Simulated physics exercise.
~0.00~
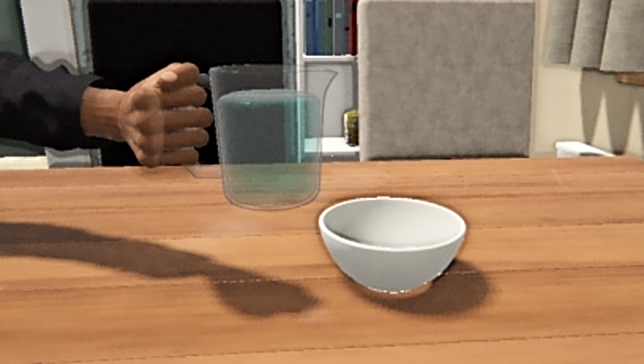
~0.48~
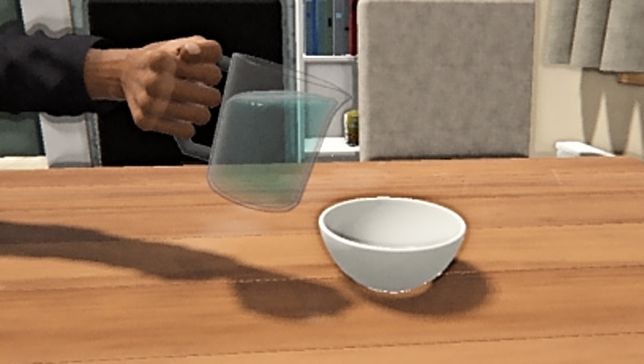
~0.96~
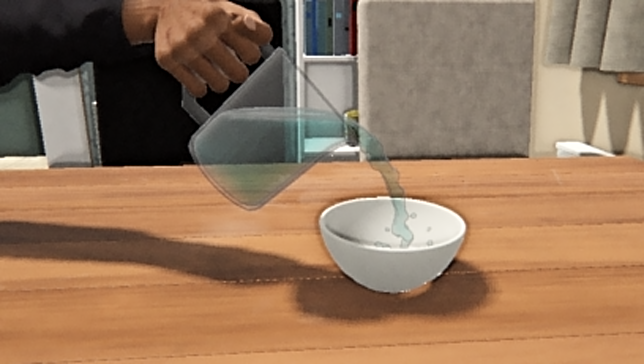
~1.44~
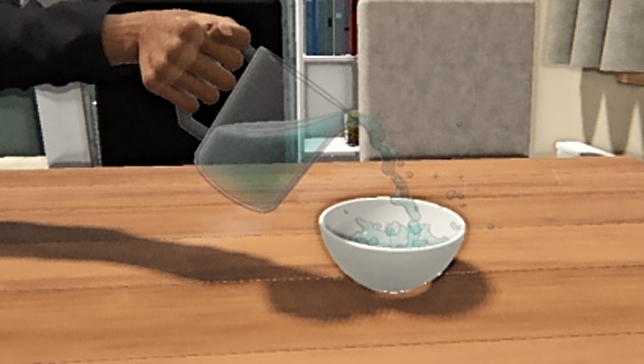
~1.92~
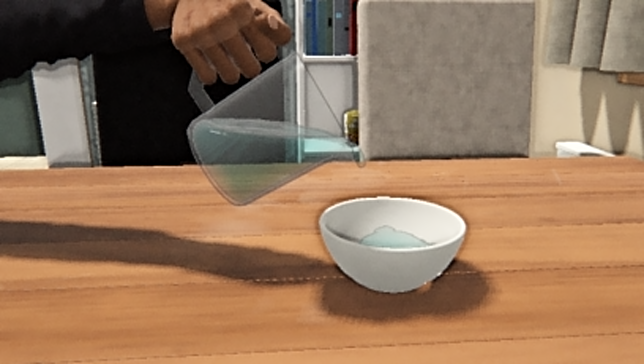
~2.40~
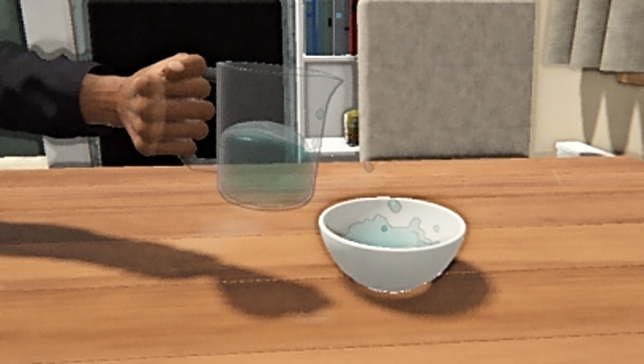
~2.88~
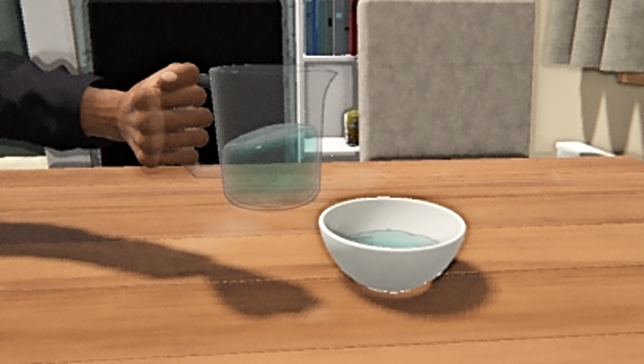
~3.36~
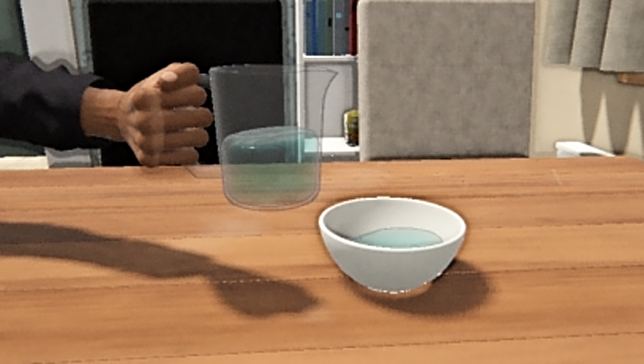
A hand held a clear jug of bluish water beside an empty white bowl on a wooden table, tipped it to pour, eased back and tipped again, then levelled it, leaving a shallow pool in the bowl and some water in the jug.
